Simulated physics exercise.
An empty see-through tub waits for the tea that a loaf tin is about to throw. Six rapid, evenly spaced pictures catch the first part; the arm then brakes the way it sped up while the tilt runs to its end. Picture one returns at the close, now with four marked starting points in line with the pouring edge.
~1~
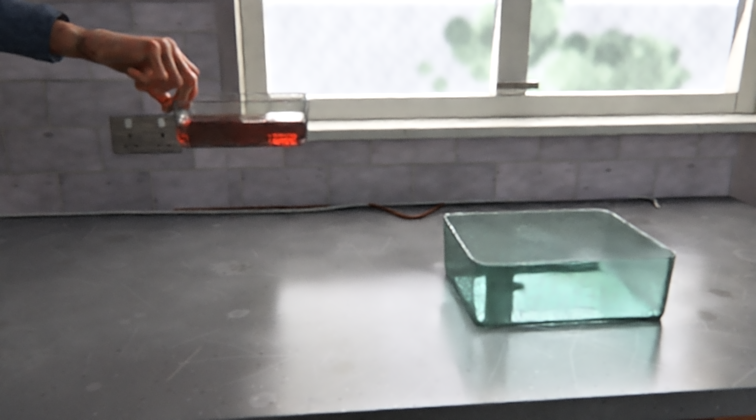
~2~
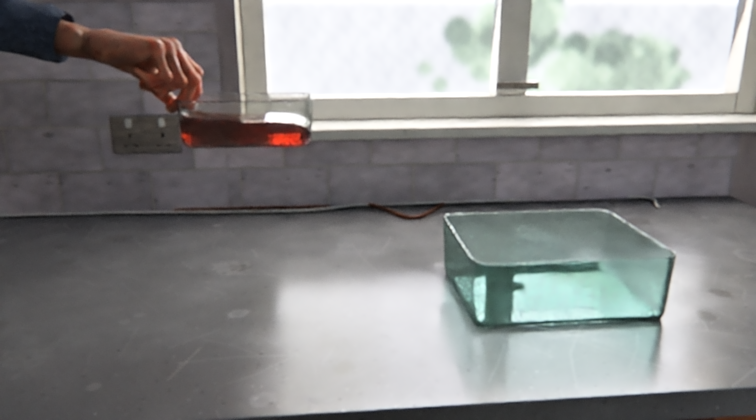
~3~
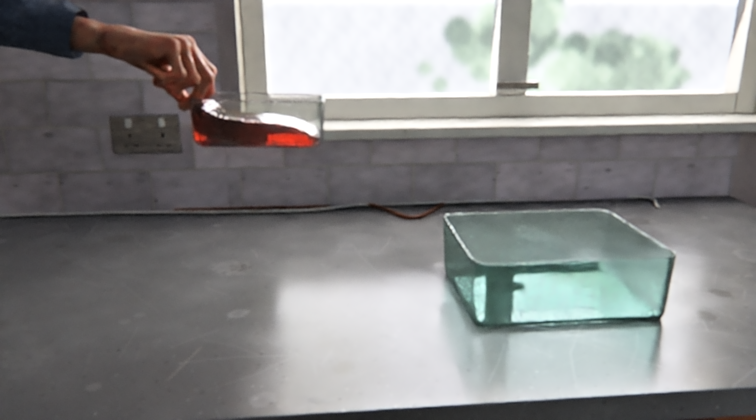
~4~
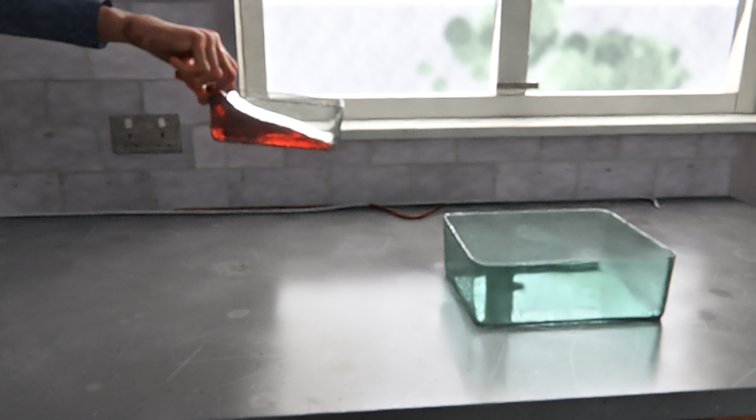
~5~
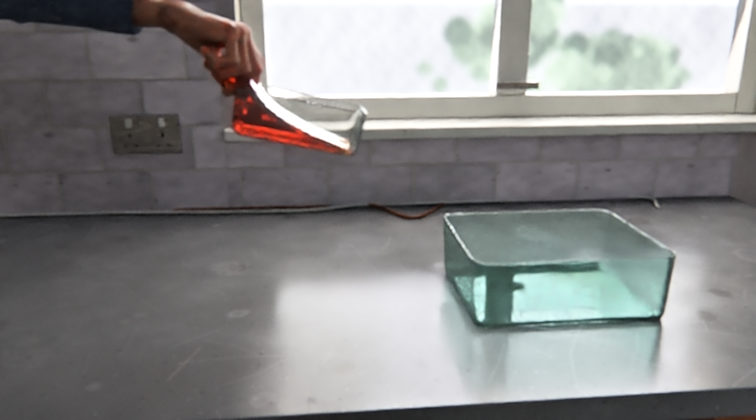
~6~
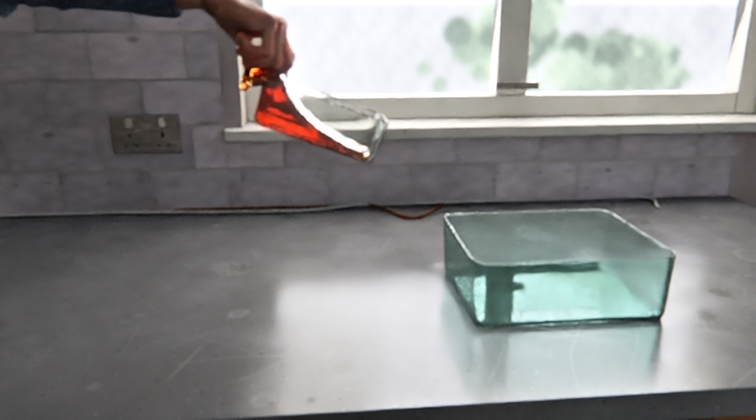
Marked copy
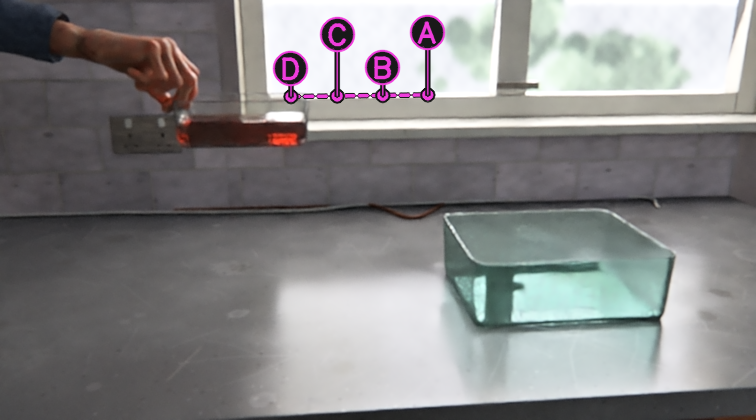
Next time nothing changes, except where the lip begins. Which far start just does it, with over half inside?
Go for C.
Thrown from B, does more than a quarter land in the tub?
Yes, clearly.
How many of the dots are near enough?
Three of them.
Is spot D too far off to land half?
Yes.
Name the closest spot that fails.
D.
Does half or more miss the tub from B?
No.
In magenta, A at (427, 94); B at (382, 95); C at (337, 96); D at (290, 96).
If A is chosen, about 77 % lands in the tub, 5 % falls short and 18 % goes beside or beyond.
If B is chosen, about 84 % lands in the tub, 10 % falls short and 7 % goes beside or beyond.
If C is chosen, about 64 % lands in the tub, 30 % falls short and 6 % goes beside or beyond.
If D is chosen, about 34 % lands in the tub, 62 % falls short and 4 % goes beside or beyond.
